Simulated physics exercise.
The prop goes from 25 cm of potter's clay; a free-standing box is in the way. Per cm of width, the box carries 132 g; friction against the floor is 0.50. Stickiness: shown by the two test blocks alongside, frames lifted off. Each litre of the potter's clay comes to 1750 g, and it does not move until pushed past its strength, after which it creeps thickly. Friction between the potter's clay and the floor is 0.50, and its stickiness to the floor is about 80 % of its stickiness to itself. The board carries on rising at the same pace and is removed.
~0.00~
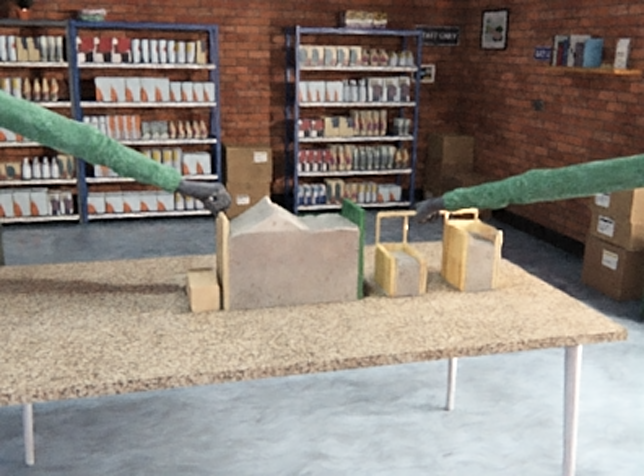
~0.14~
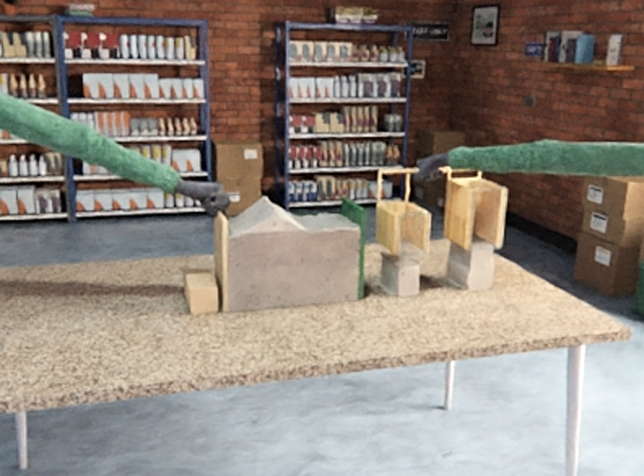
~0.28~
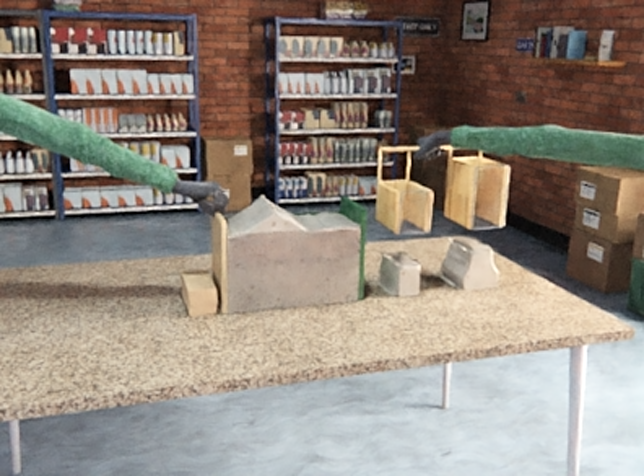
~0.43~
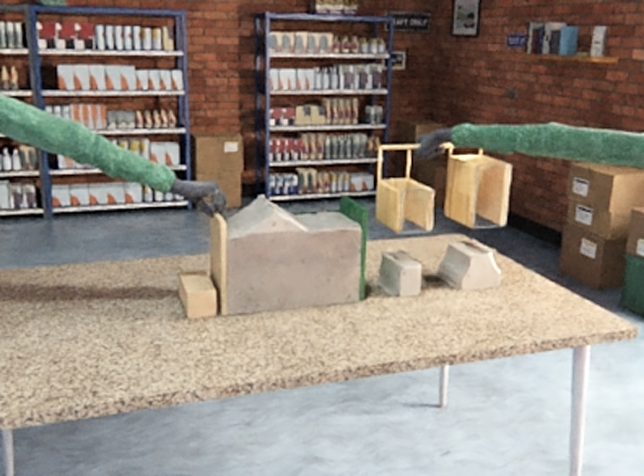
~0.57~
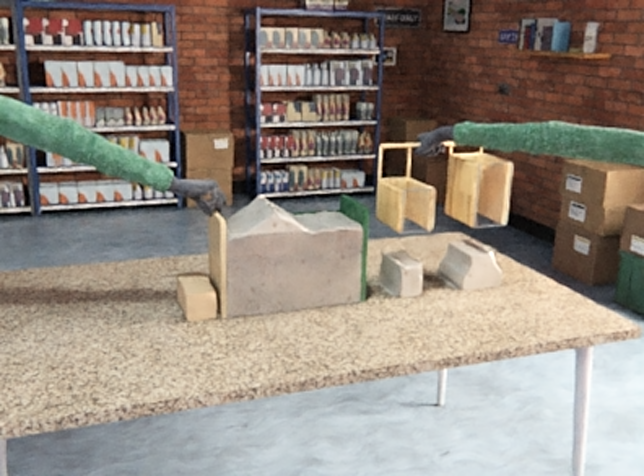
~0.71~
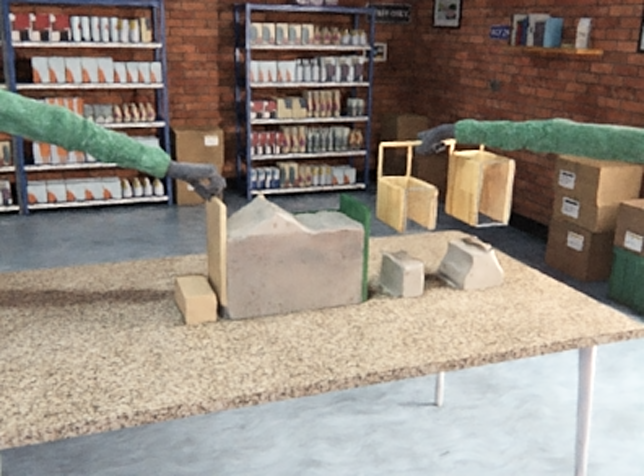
Green-sleeved arm lifting two wooden moulds off small grey blocks, the right one slumping, before another arm slightly tilts a board leftward.
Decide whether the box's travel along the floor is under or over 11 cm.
The answer comes to smaller than 11 centimetres.
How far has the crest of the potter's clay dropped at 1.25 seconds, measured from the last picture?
Roughly 3.5 centimetres, give or take.
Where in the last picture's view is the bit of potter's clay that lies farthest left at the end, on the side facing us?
Look roughly at (191, 322).
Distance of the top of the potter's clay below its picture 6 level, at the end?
The gap comes to roughly 6.0 centimetres.
After 0.96 s, the box has not moved.
After 1.25 s, the box has been pushed 2.0 cm.
After 1.55 s, the box has been pushed 6.8 cm.
After 1.84 s, the box has been pushed 7.7 cm.
After 1.88 s, the box has been pushed 7.7 cm.
